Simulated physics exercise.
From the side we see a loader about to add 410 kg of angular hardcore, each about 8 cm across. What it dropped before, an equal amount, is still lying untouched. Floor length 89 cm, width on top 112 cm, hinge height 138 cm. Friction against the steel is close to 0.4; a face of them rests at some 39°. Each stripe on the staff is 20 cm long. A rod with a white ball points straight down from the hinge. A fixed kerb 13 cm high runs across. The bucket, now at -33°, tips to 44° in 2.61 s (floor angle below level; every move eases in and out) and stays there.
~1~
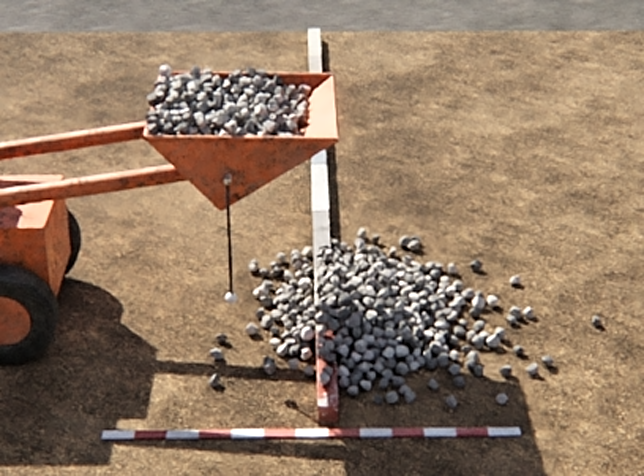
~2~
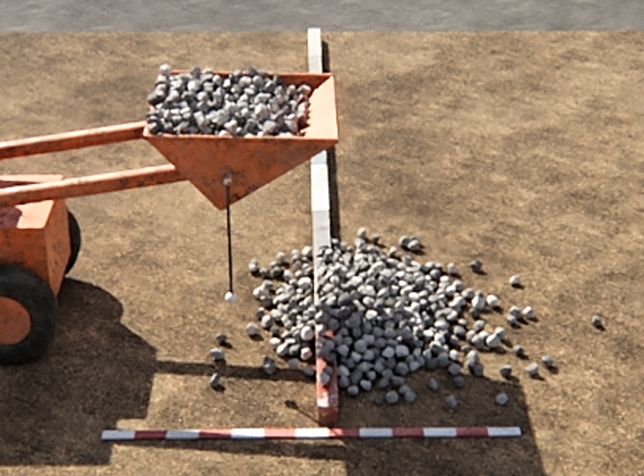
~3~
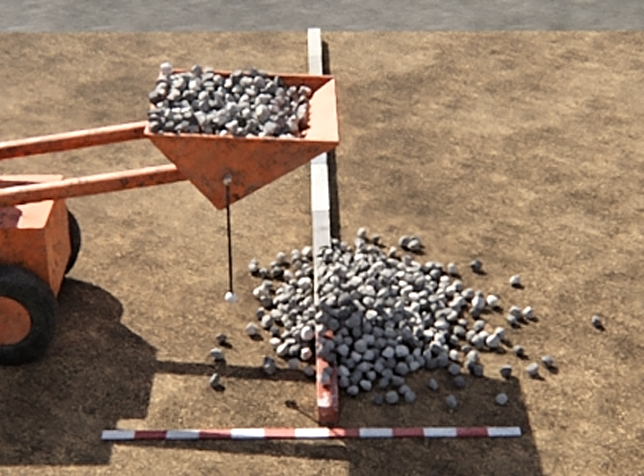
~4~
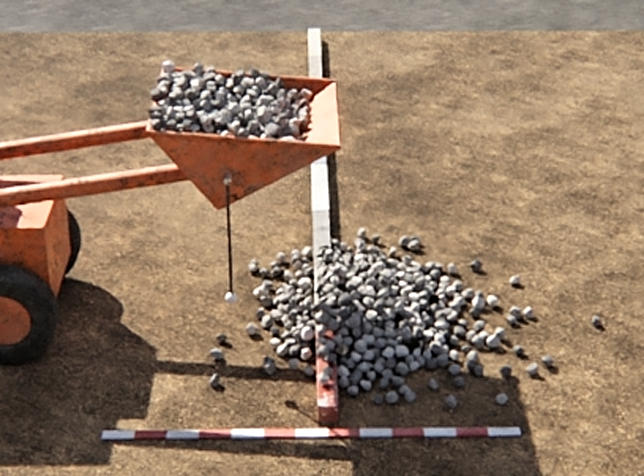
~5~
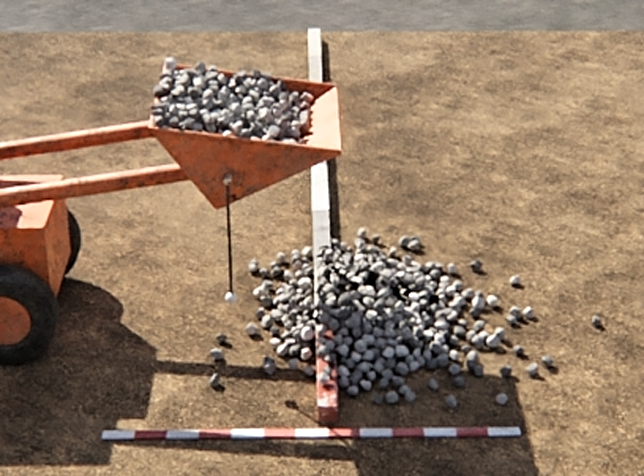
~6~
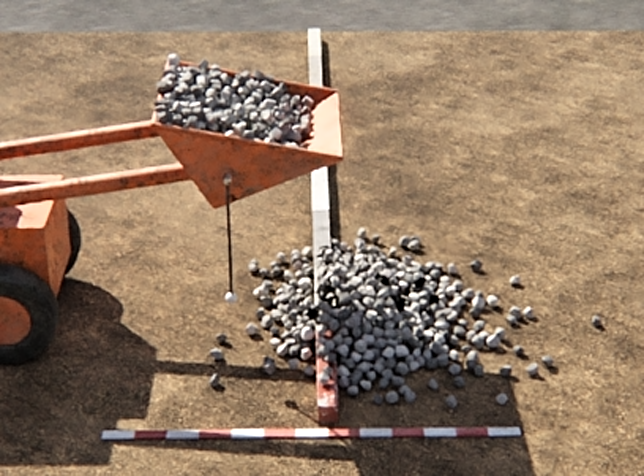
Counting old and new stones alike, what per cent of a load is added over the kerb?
Roughly 70 per cent of a load more.
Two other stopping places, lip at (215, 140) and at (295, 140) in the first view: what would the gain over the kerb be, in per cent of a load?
About 0 and 20 per cent.
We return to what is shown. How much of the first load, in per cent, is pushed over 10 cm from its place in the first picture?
About 5 per cent.
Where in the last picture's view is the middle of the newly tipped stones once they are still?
Their middle is at about (358, 293).
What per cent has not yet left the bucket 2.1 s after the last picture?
Roughly 5 per cent is still inside.
Then, 1.4 s after the last picture the floor is at 32°; in per cent of one load, 91 in the bucket, 26 on this side of the kerb, 83 over the kerb; the foremost stones are at (533, 327).
Then, 2.1 s after the last picture the floor is at 44°; in per cent of one load, 7 in the bucket, 52 on this side of the kerb, 142 over the kerb; the foremost stones are at (533, 327).
Then, 2.5 s after the last picture the floor is at 44°; in per cent of one load, 0 in the bucket, 49 on this side of the kerb, 151 over the kerb; the foremost stones are at (541, 320).
Then, 5.2 s after the last picture the floor is at 44°; in per cent of one load, 0 in the bucket, 50 on this side of the kerb, 150 over the kerb; the foremost stones are at (547, 322). Net gain over the kerb, 70.
